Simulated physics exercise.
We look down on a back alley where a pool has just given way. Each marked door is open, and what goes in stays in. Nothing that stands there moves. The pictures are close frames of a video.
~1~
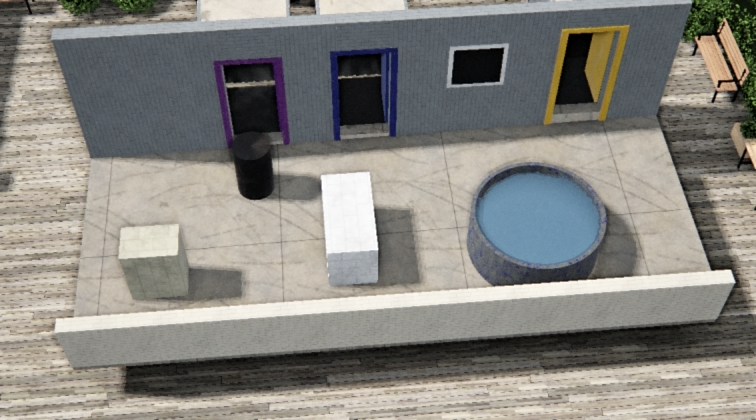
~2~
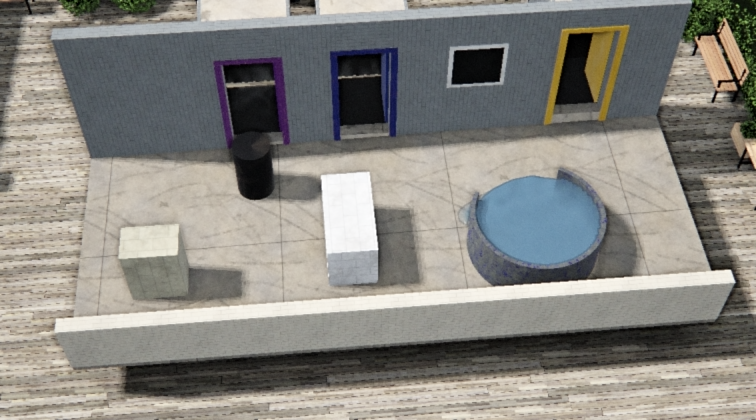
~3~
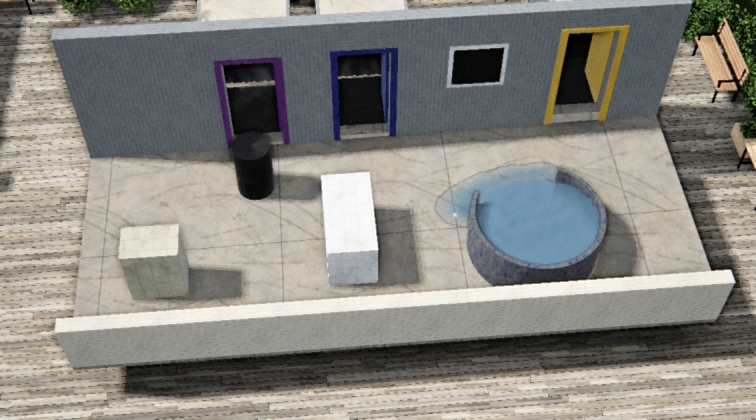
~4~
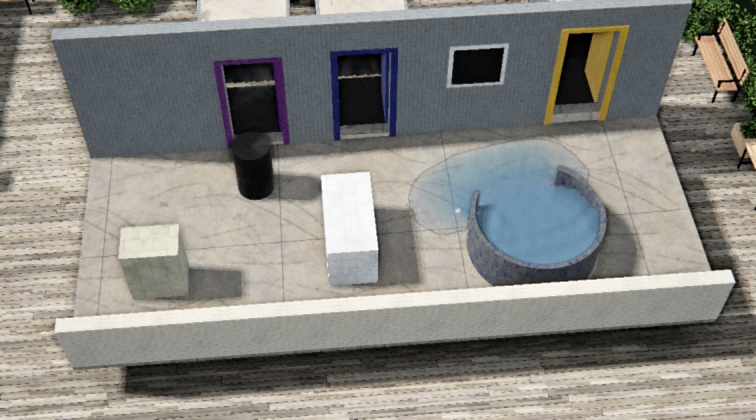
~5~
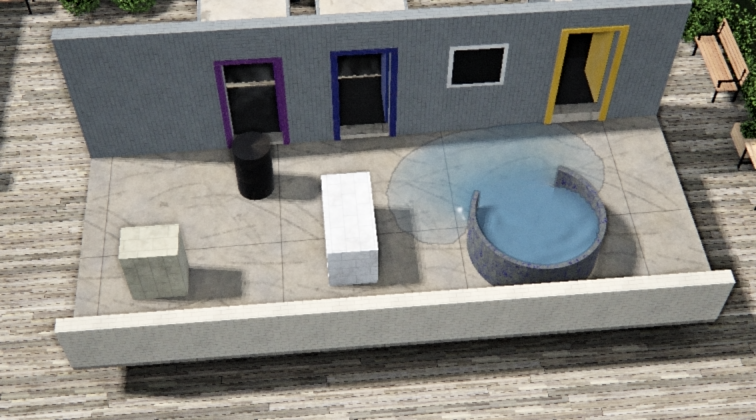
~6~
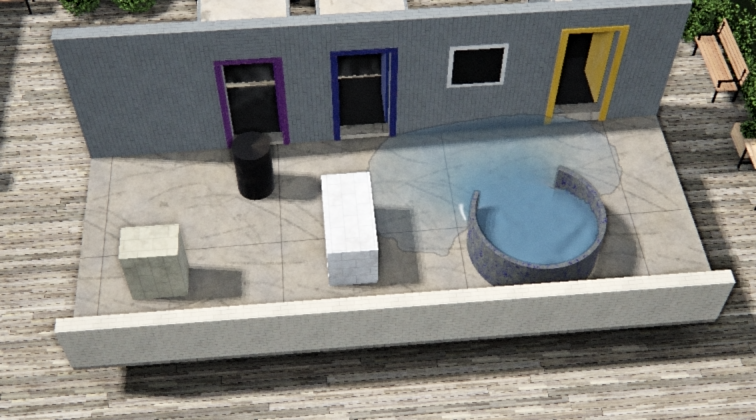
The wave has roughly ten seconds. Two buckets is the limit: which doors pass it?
The purple door takes more than that; the blue door takes more than that; the yellow door stays under that.
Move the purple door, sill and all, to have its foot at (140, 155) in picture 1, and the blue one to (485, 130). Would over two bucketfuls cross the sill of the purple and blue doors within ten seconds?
One by one: Purple door lets less in, blue door goes over.
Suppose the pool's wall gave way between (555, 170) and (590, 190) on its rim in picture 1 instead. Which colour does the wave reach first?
First comes the door marked yellow.
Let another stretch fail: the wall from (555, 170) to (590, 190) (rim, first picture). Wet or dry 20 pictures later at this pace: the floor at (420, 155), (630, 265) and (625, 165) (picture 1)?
In turn: Awash, free of water, covered.
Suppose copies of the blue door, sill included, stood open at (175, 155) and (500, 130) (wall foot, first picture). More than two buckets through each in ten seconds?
As listed: Is under, lets more in.
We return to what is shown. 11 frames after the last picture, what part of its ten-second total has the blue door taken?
Roughly 65 per cent.
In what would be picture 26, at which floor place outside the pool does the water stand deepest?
At about (275, 181).
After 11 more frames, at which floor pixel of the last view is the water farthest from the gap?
At about (144, 161).
A moment on, water covers 25 % of the floor; the purple door wet at the sill, nothing in, the blue door under two buckets in, the yellow door wet at the sill, nothing in.
Next, water covers 35 % of the floor; the purple door wet at the sill, nothing in, the blue door over two buckets in, the yellow door under two buckets in.
Then, water covers 60 % of the floor; the purple door under two buckets in, the blue door over two buckets in, the yellow door under two buckets in.
Later, water covers 80 % of the floor; the purple door over two buckets in, the blue door over two buckets in, the yellow door under two buckets in.
In the end, water covers 80 % of the floor; the purple door over two buckets in, the blue door over two buckets in, the yellow door under two buckets in.
